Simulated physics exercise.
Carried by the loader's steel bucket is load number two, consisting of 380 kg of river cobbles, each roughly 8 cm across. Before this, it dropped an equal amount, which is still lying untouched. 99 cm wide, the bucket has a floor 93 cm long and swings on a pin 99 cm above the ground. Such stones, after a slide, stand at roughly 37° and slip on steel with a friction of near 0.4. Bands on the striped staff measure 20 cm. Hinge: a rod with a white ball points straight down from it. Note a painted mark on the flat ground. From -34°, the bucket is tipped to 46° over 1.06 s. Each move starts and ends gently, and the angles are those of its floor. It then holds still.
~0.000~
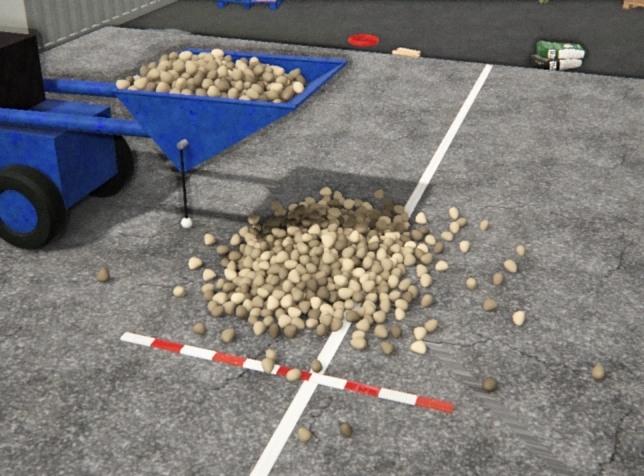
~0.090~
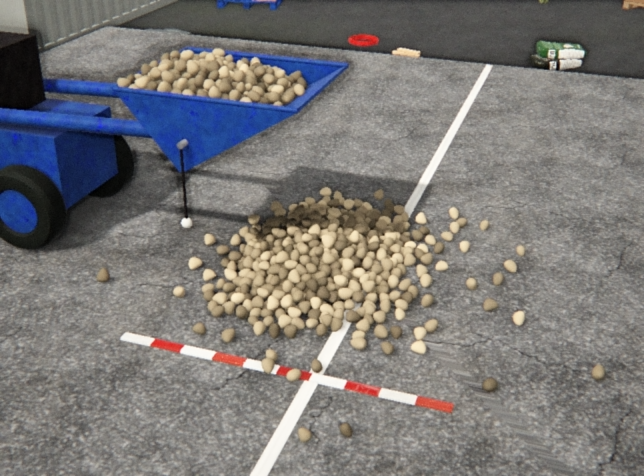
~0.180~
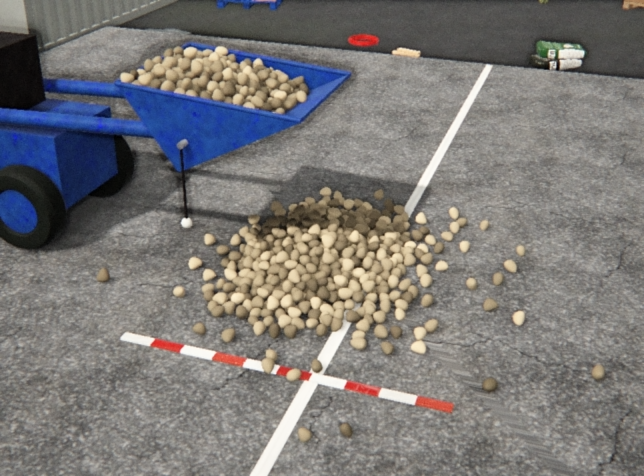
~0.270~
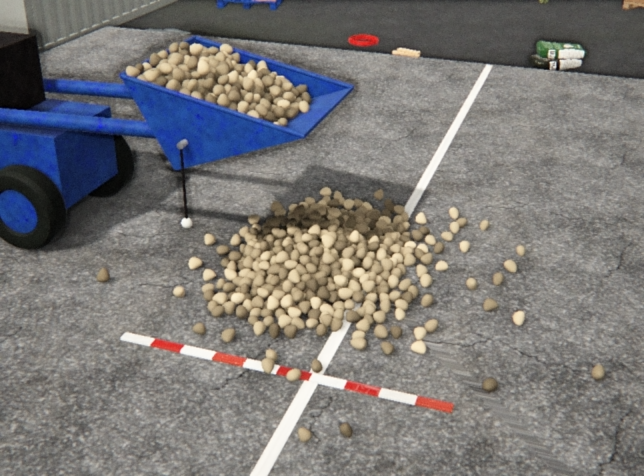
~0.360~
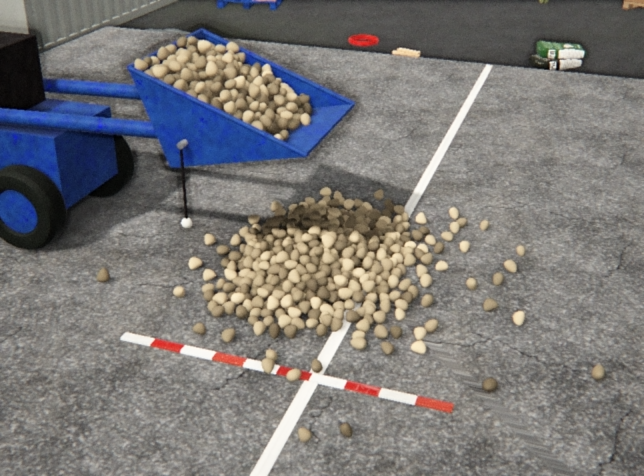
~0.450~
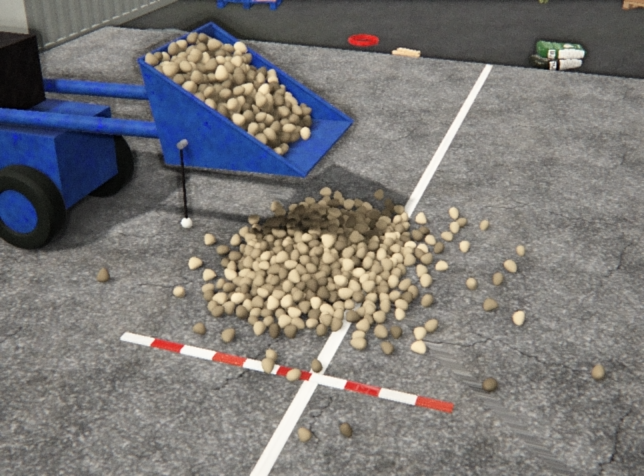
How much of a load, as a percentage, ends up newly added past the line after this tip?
30 %.
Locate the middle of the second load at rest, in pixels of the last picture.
Roughly at (332, 246) in the last picture.
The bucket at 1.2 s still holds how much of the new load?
Near 45 per cent of the load is held.
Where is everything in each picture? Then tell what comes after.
The first picture shows lip at (296, 107), floor tilted -34°, highest stones at (205, 62). The earlier load is highest near (320, 233), 21 cm above ground level, 83 % short of the line, 17 % past the line.
The second picture shows lip at (297, 111), floor tilted -32°, highest stones at (201, 61); the stones move at 0.2 m/s on average.
The third picture shows lip at (301, 121), floor tilted -28°, highest stones at (194, 58); the stones move at 0.3 m/s on average.
In the fourth picture, the bucket is at -21°, its lip at (304, 136); the top of the load is at (193, 51); the stones move at 0.4 m/s on average.
The fifth picture shows lip at (306, 155), floor tilted -13°, highest stones at (197, 46); the stones move at 0.5 m/s on average.
In the sixth picture, the bucket is at -3°, its lip at (305, 176); the top of the load is at (203, 43); the stones move at 0.6 m/s on average.
After 0.8 s the floor is at 34°; in per cent of one load, 99 in the bucket, 84 short of the line, 17 past the line; the foremost stones are at (511, 303).
After 1.2 s the floor is at 46°; in per cent of one load, 47 in the bucket, 135 short of the line, 19 past the line; the foremost stones are at (511, 303).
After 1.5 s the floor is at 46°; in per cent of one load, 12 in the bucket, 150 short of the line, 38 past the line; the foremost stones are at (511, 303).
After 4.0 s the floor is at 46°; in per cent of one load, 4 in the bucket, 149 short of the line, 47 past the line; the foremost stones are at (523, 322). Net gain past the line, 30.
